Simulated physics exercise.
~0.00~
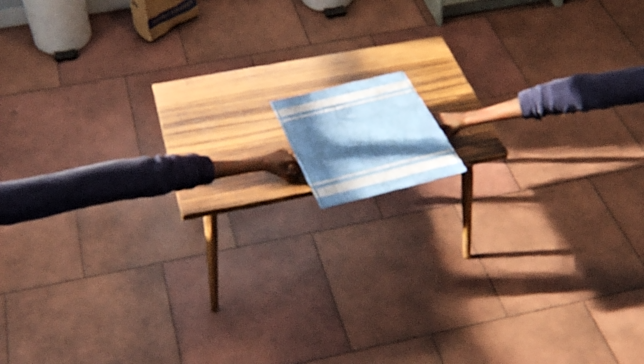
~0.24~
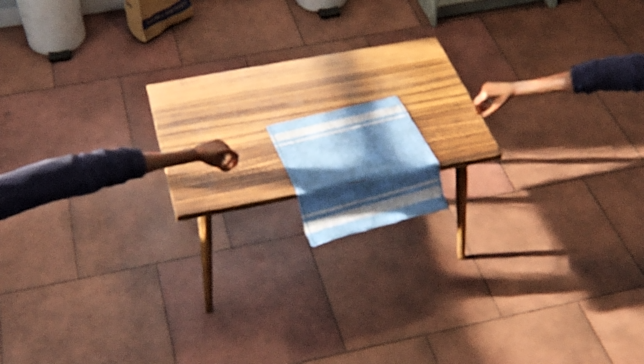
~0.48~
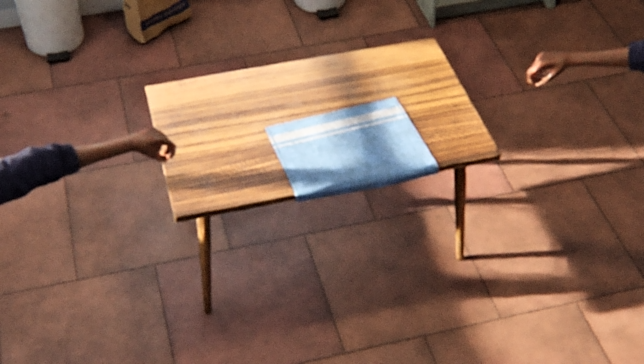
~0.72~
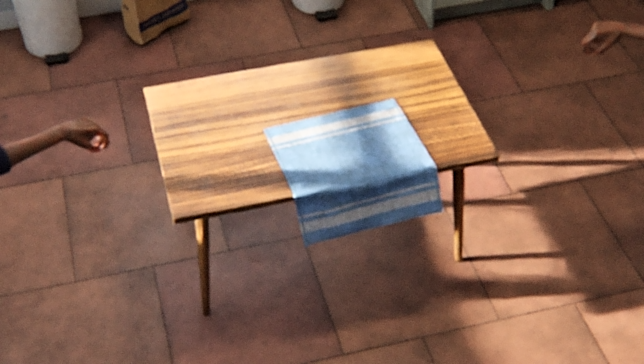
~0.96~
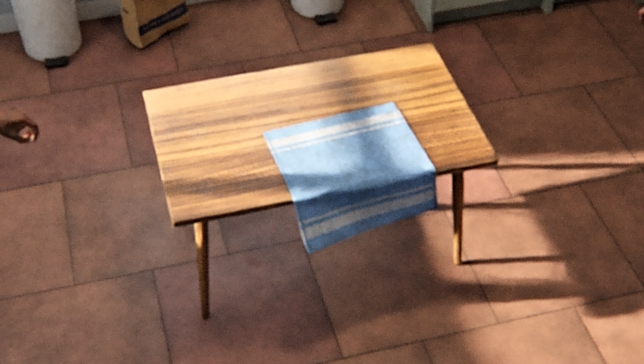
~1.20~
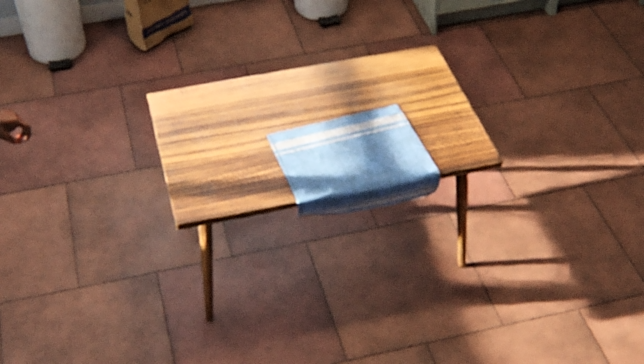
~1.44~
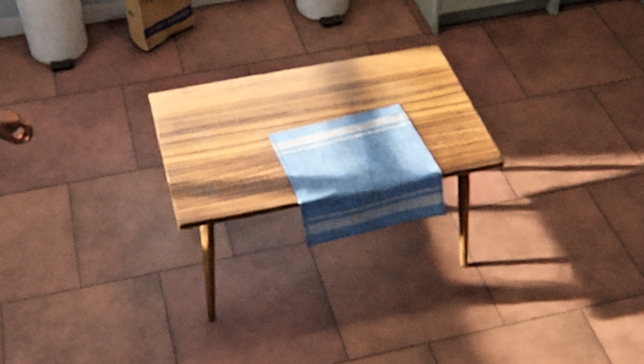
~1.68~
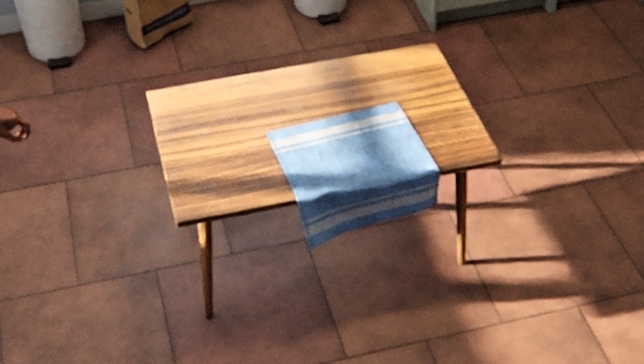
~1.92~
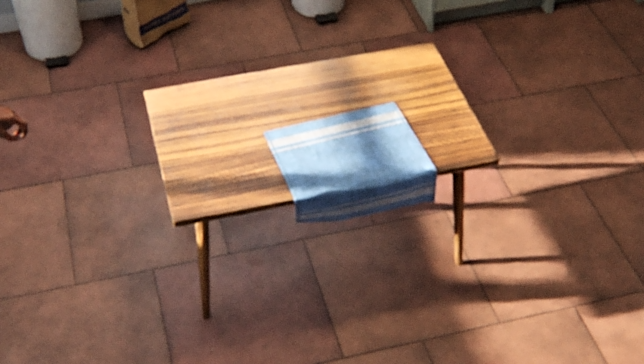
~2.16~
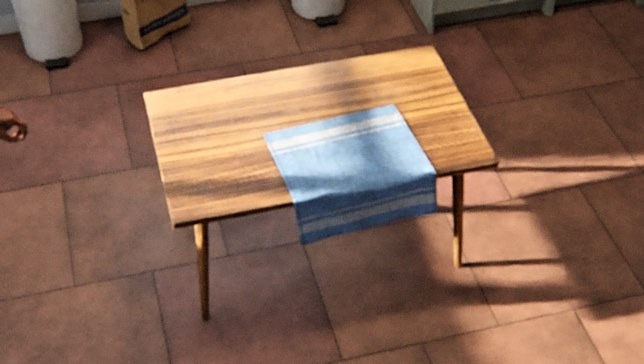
Blue striped tea towel being released by two hands over a wooden table's front edge, its overhang swinging while it stays on.
